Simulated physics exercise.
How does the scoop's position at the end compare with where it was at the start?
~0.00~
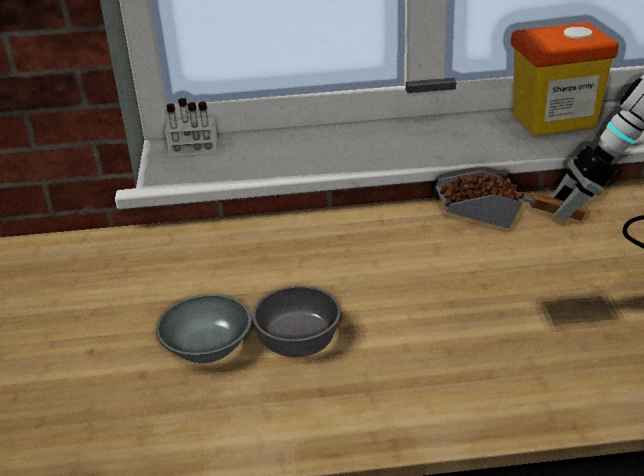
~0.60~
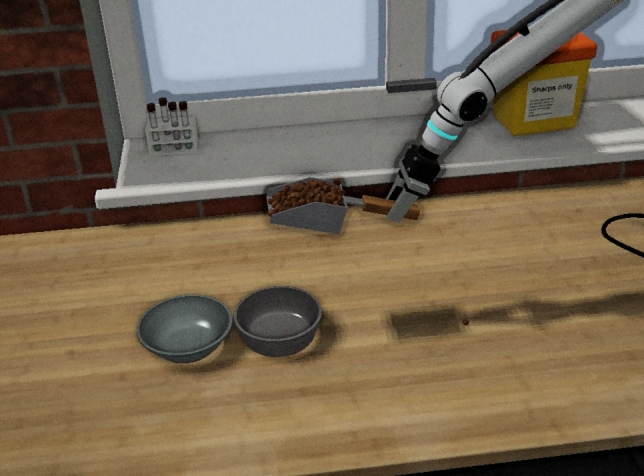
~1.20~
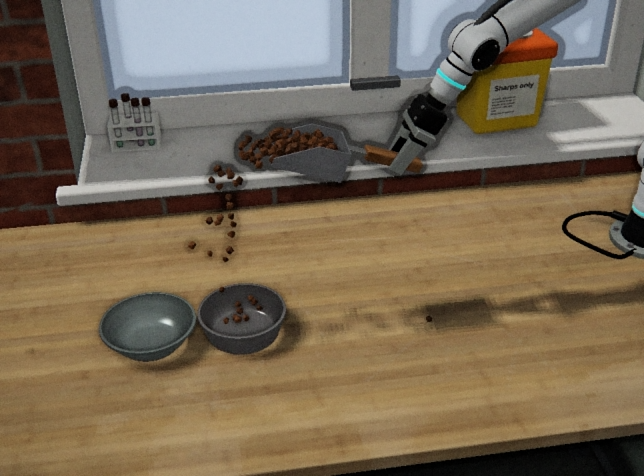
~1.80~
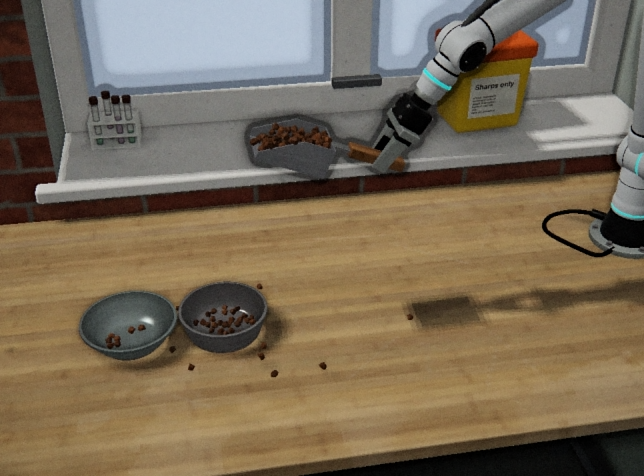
At the end the scoop is farther left and higher up than at the start. It began well to the right of the two bowls and finished much closer to them, held up in front of the windowsill.
